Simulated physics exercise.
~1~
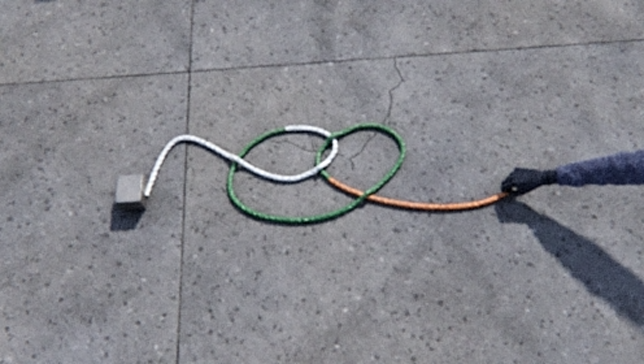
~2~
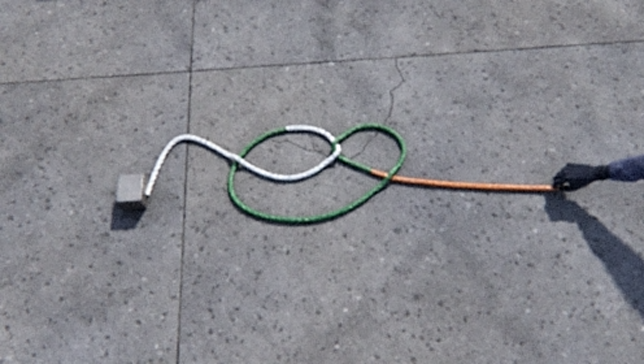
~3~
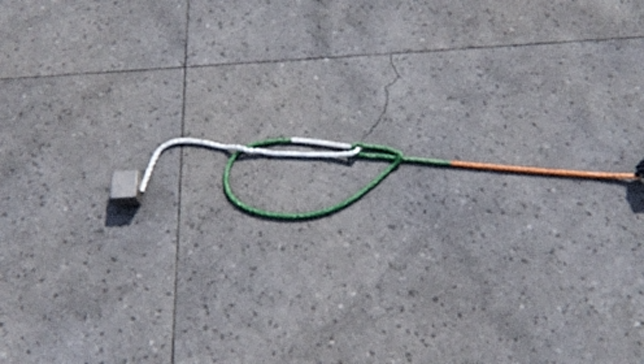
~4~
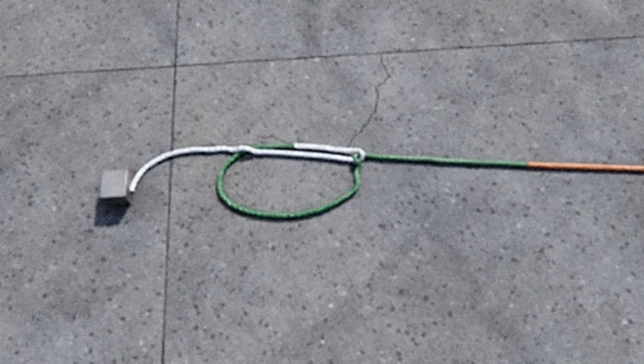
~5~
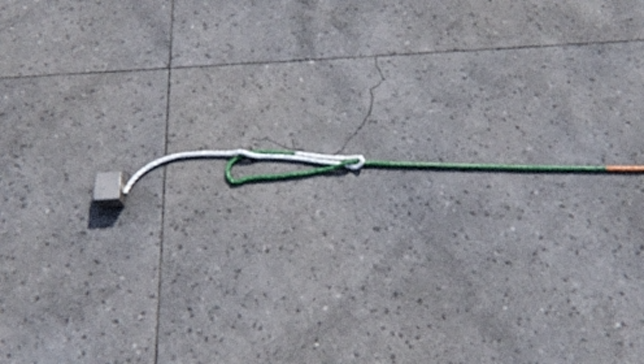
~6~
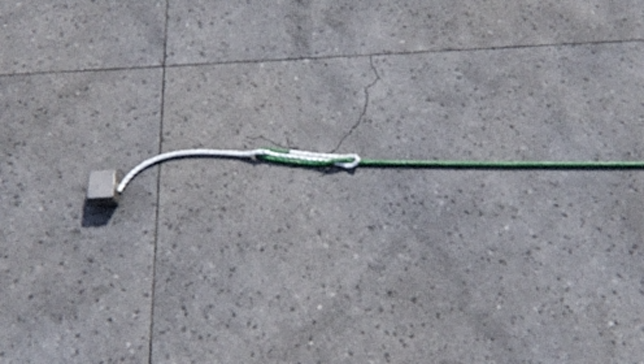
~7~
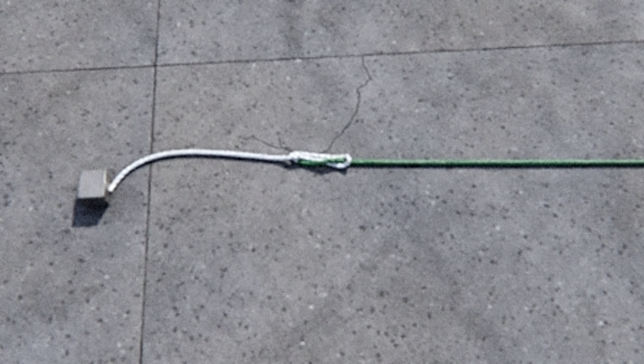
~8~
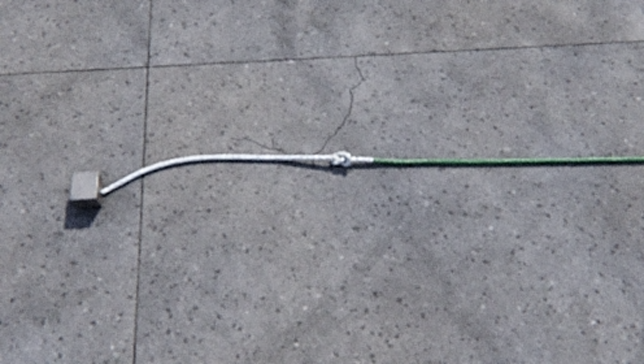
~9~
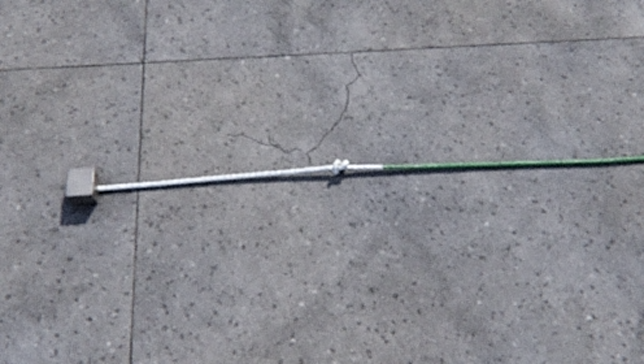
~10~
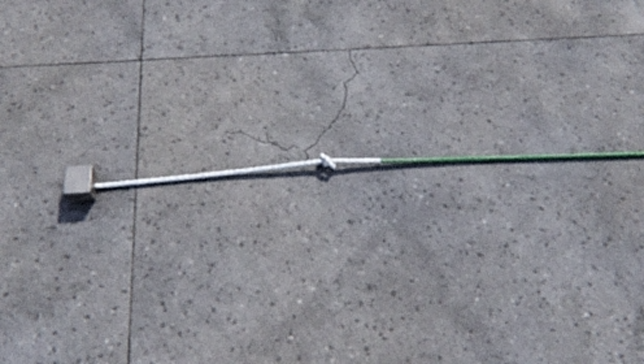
A gloved hand pulls the looped rope right until its loops tighten into a knot.
